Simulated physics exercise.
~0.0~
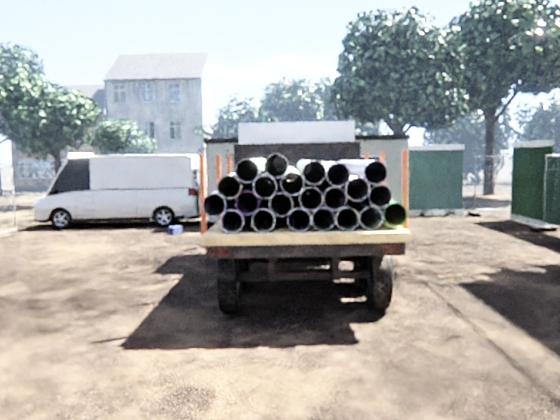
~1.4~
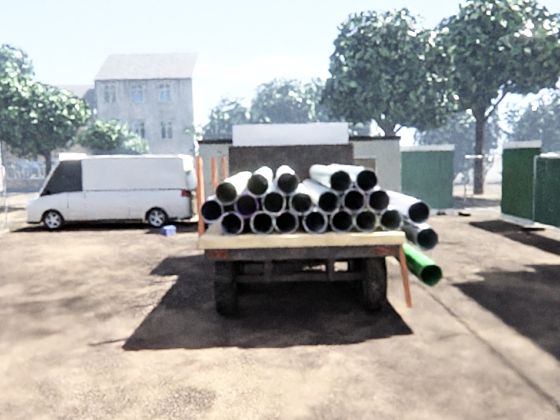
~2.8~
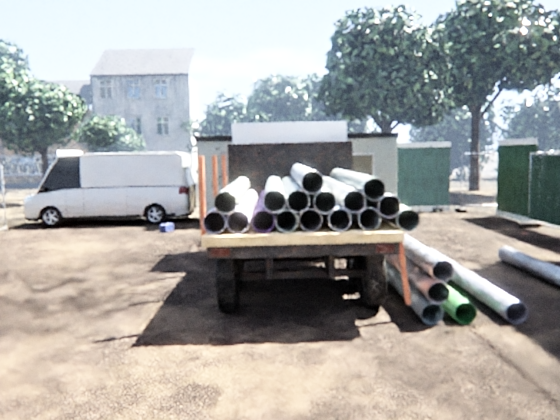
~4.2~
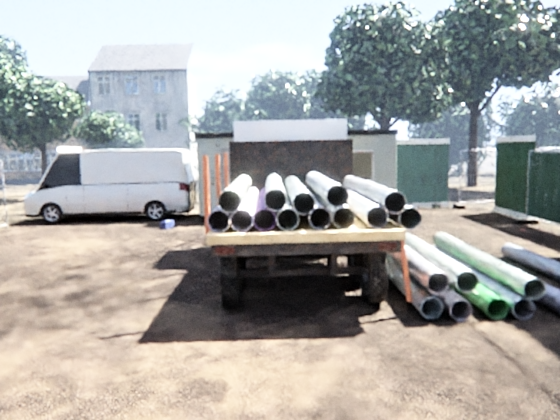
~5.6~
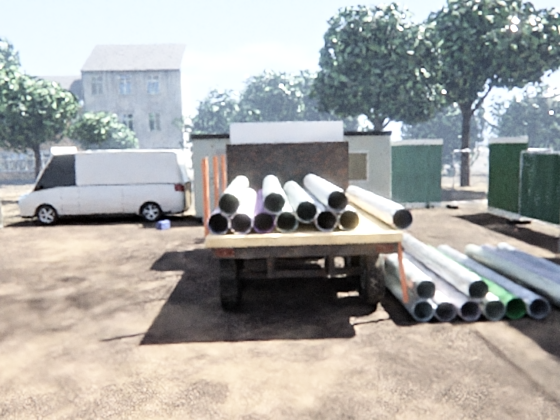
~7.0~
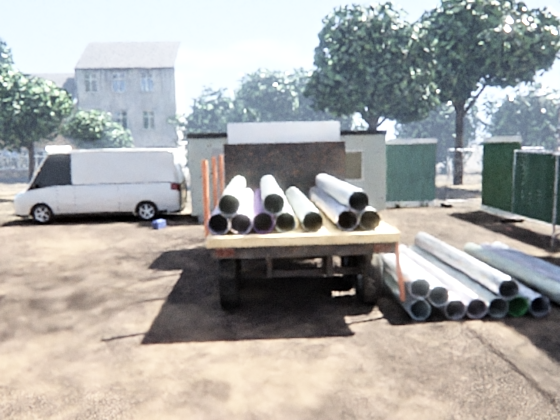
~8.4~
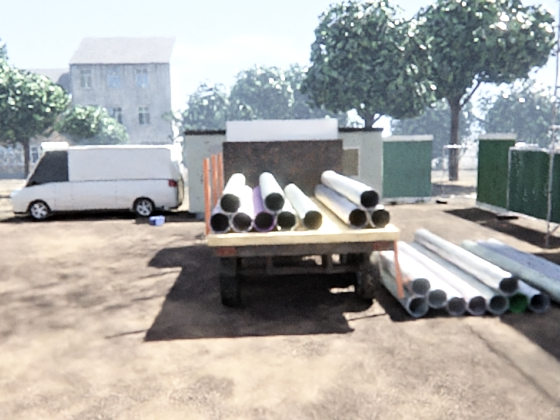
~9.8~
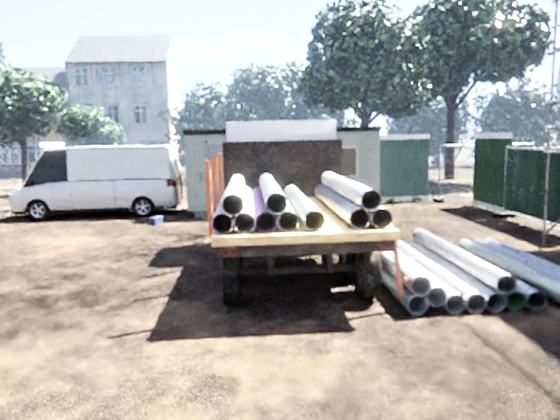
The footage shows a parked flatbed lorry stacked with hollow pipes as the posts on its right side drop and pipes, a green one among the first, roll off that edge onto the ground, until a heap lies beside it while several, including a purple one, stay on the deck.
